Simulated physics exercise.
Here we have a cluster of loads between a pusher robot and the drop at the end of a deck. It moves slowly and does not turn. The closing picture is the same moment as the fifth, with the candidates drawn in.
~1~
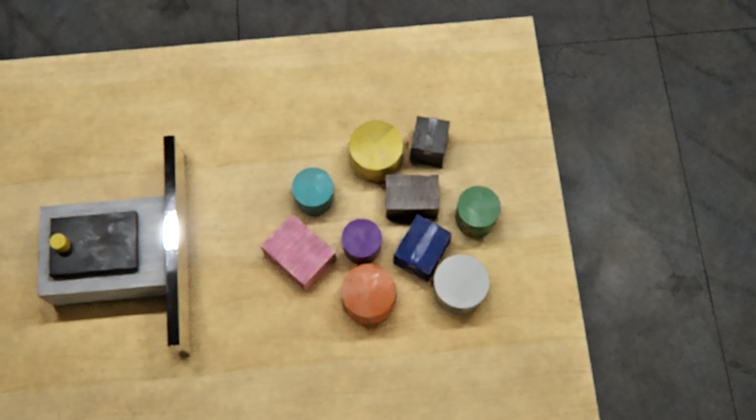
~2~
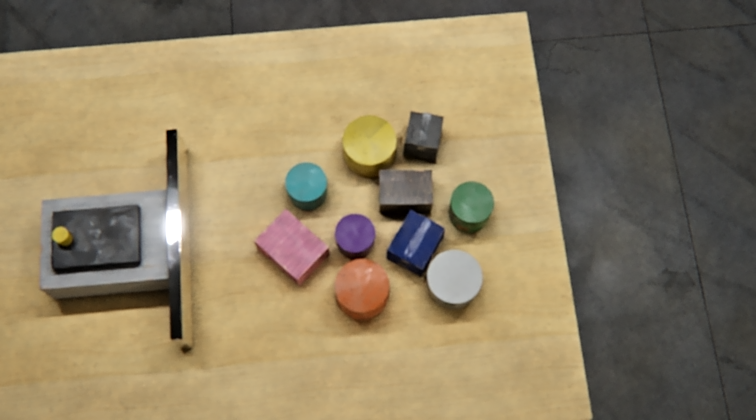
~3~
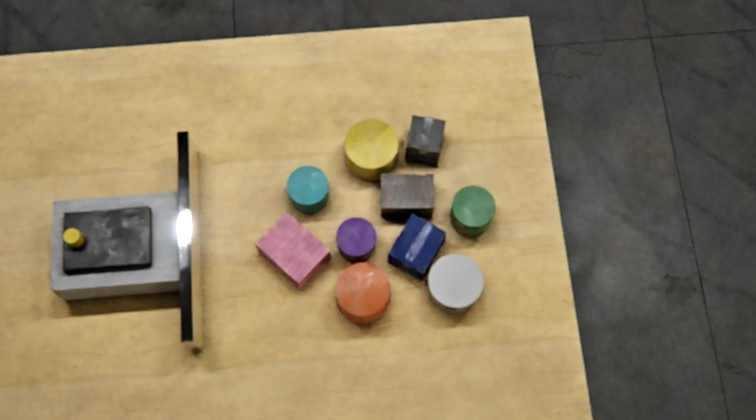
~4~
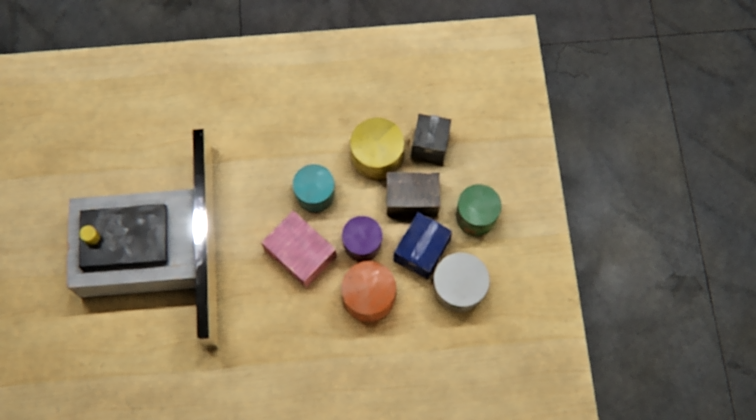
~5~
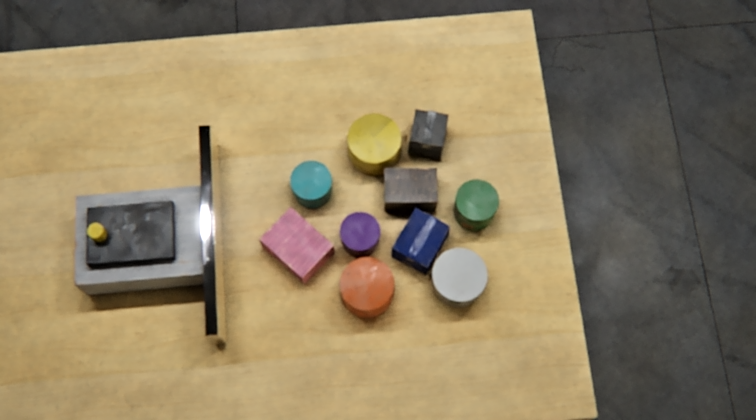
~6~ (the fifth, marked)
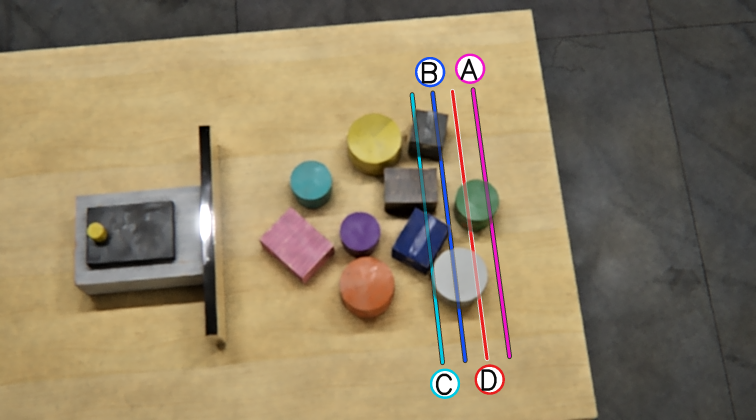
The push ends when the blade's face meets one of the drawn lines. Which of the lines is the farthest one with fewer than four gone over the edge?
The farthest such stop is A.
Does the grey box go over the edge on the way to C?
No.
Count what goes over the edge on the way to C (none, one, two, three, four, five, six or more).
In all, none.
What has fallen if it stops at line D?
The green pail.
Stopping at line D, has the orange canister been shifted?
Yes.
On the marked copy, A at (490, 217); B at (448, 220); C at (427, 222); D at (469, 219).
With A. Early on, robot (241, 223); orange canister (371, 291); purple pail (387, 224).
Further on, robot (343, 215); green pail (522, 199); white pail (505, 295).
At the end, robot (422, 208); green pail over the edge; grey box (548, 116); one fallen.
As for the rest, B is within the limit but short; C is within the limit but short; D is within the limit but short.
